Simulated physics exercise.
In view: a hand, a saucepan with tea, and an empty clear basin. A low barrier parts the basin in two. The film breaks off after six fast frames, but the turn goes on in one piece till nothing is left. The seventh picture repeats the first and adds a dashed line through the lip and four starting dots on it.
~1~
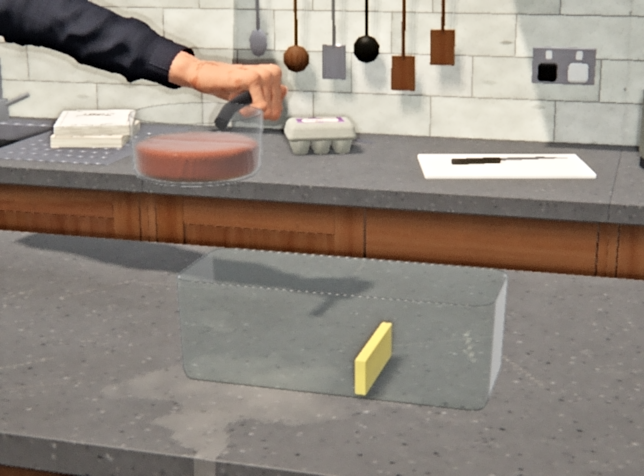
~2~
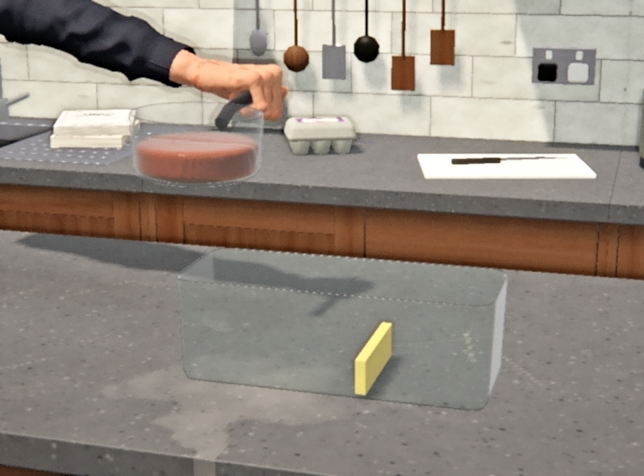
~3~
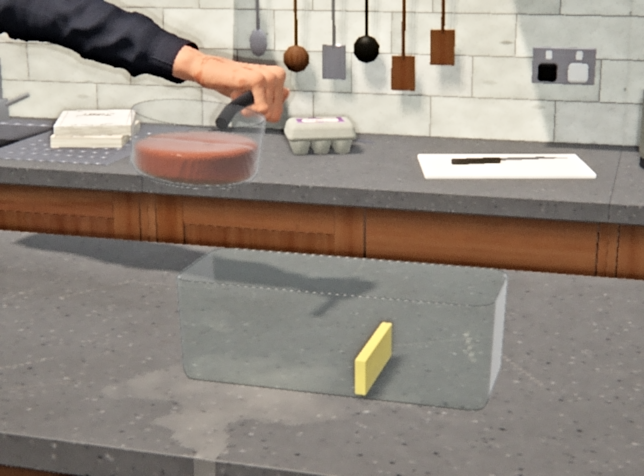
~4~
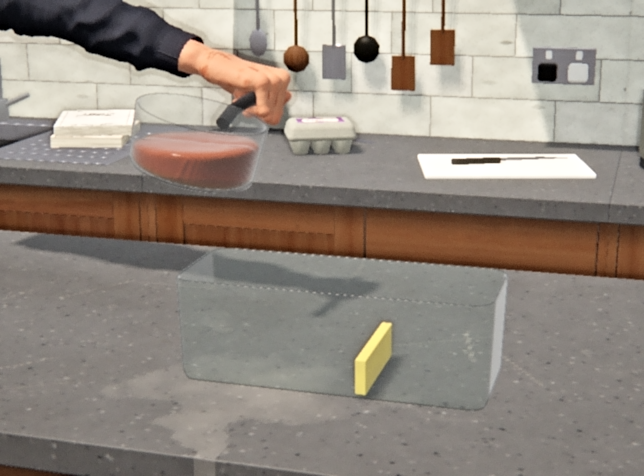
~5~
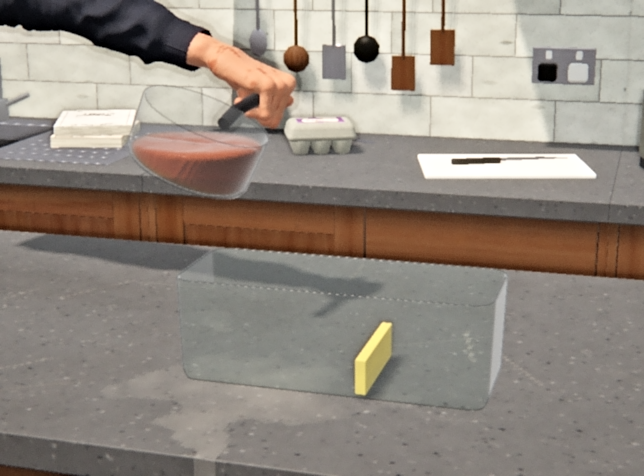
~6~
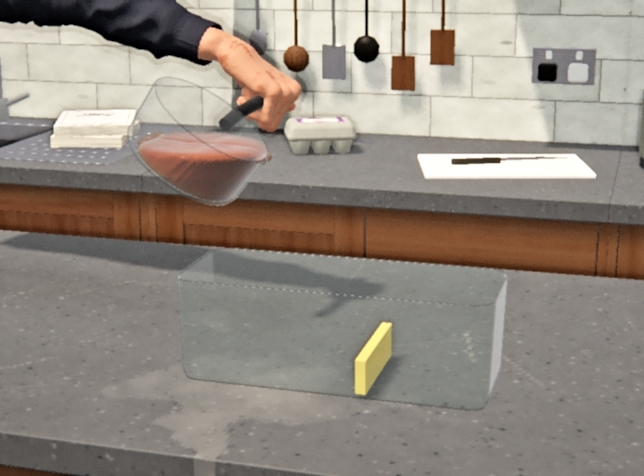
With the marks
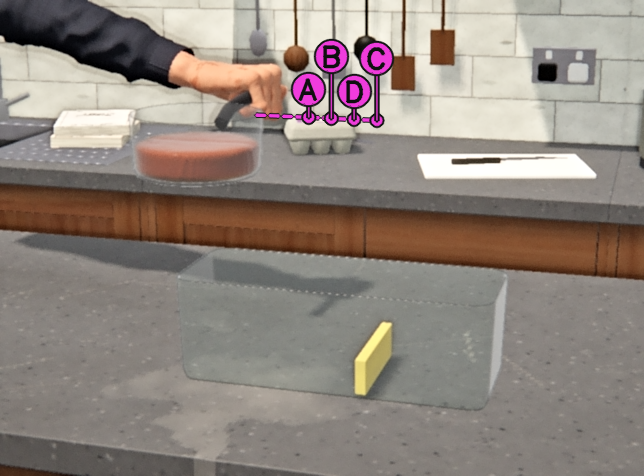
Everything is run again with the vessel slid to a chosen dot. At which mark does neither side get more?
B beats the others.
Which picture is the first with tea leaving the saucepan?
Picture 6.
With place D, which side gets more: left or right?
More ends on the right.
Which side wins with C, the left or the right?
The right side.
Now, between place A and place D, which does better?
D.
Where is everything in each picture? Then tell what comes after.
Upright, lip at (256, 115); basin from (185, 376) to (489, 409); top of the wall at (374, 341); nothing has left yet, in the first picture.
Upright, lip at (257, 117); nothing has left yet, in the second picture.
Tipped about 6°, lip at (259, 122); nothing has left yet, in the third picture.
Tipped about 14°, lip at (262, 131); nothing has left yet, in the fourth picture.
Tipped about 24°, lip at (263, 144); nothing has left yet, in the fifth picture.
Tipped about 36°, lip at (262, 158); tea is over the lip, down to (262, 158), in the sixth picture.
On the marked copy, A at (308, 117); B at (331, 118); C at (376, 120); D at (354, 119).
Choosing A, about 84 % ends left of the wall and 15 % right of it.
Choosing B, about 52 % ends left of the wall and 47 % right of it.
Choosing C, about 12 % ends left of the wall and 87 % right of it.
Choosing D, about 27 % ends left of the wall and 72 % right of it.
